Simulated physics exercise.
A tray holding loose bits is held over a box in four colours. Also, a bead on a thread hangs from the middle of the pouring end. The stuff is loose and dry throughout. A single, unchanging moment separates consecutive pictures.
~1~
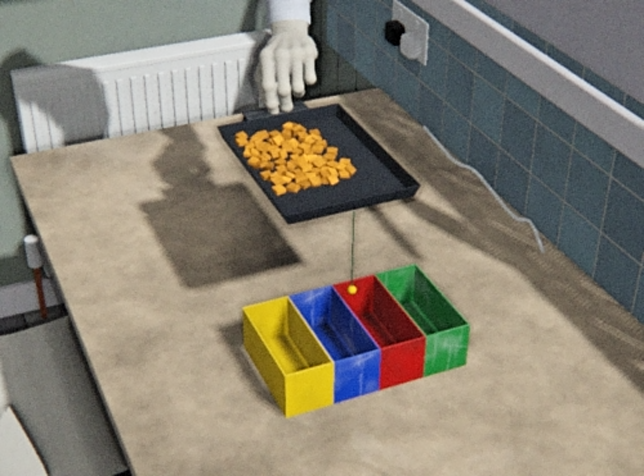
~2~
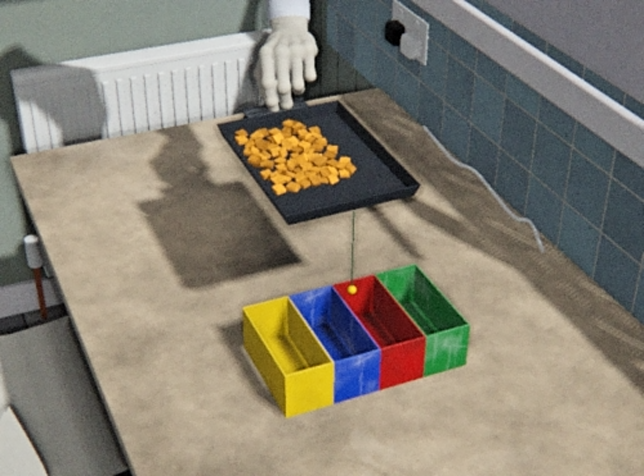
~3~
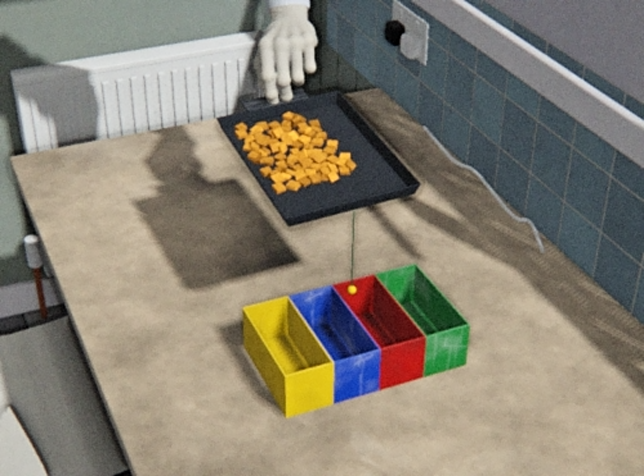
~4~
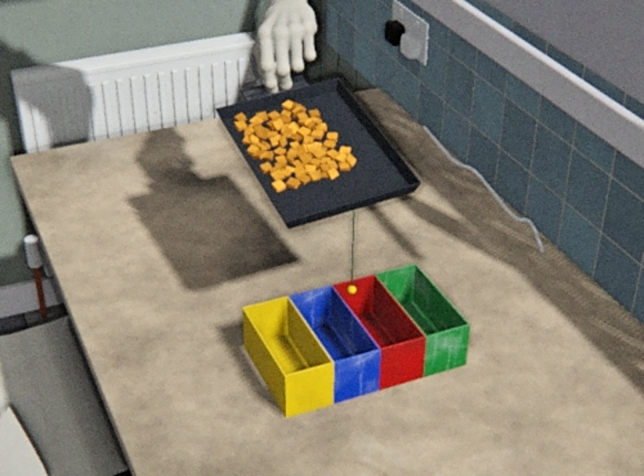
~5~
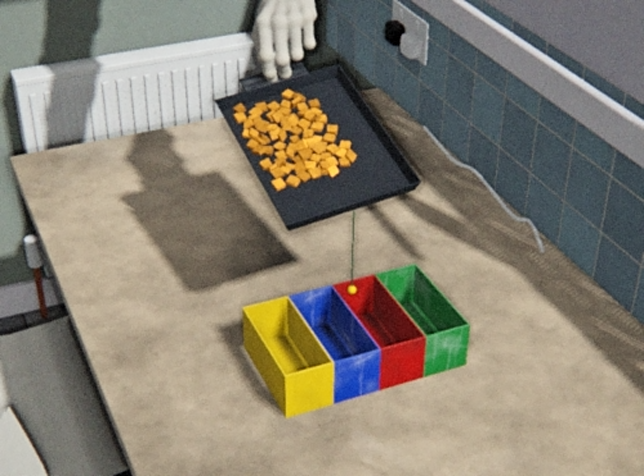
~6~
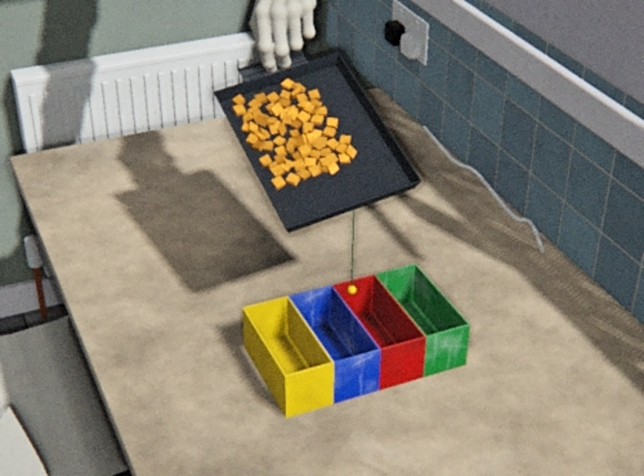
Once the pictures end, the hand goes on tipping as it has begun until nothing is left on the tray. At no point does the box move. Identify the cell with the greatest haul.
Greatest haul: Yellow.
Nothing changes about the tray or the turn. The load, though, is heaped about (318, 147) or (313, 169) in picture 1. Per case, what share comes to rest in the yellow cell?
Roughly 60 per cent, then roughly 70 per cent.
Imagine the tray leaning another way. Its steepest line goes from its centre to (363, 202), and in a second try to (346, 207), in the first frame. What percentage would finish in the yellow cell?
For the first aim it is 0 in a hundred, for the second 20 in a hundred.
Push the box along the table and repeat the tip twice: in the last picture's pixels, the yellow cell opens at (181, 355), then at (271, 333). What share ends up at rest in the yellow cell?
First placement: Some 0 %; second placement: Some 50 %.
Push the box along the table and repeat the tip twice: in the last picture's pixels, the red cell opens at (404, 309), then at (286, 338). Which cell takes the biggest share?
The yellow cell first, the red cell second.
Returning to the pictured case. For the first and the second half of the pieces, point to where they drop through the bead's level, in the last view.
Initially about (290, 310); subsequently about (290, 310).
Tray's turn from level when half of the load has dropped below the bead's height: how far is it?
Approx. reading: About 95°.
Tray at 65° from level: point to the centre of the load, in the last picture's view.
Look around (295, 213) in the last picture.
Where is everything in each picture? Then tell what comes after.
Corners of the pouring end (288, 212) and (415, 184), level; middle of the load (296, 158), small crackers; bead on its thread (352, 290); yellow cell (309, 386); blue cell (357, 373); red cell (402, 360); green cell (446, 347), in the first picture.
Corners of the pouring end (288, 213) and (415, 184), level; middle of the load (296, 156), in the second picture.
Corners of the pouring end (288, 215) and (415, 183), tipped barely, lowest at the left corner; middle of the load (296, 152), in the third picture.
Corners of the pouring end (288, 218) and (415, 181), tipped a little, lowest at the left corner; middle of the load (295, 146), in the fourth picture.
Corners of the pouring end (288, 221) and (415, 180), tipped clearly, lowest at the left corner; middle of the load (295, 139), in the fifth picture.
Corners of the pouring end (288, 224) and (415, 179), tipped clearly, lowest at the left corner; middle of the load (295, 134); yellow cell (309, 386); blue cell (357, 373); red cell (402, 360); green cell (446, 347), in the sixth picture.
Just after the last frame, tray tipped steeply; the larger part on the tray; just a few in the yellow cell; about a tenth falling or outside the box.
A moment on, tray tipped past a quarter turn; roughly two thirds in the yellow cell; roughly a quarter in the blue cell; roughly a quarter falling or outside the box.
Further on, tray tipped past a quarter turn; the larger part in the yellow cell; roughly a quarter in the blue cell; just a few falling or outside the box.
When it is over, tray tipped past a quarter turn; the larger part in the yellow cell; roughly a quarter in the blue cell; not one in the red cell; not one in the green cell; just a few outside the box.
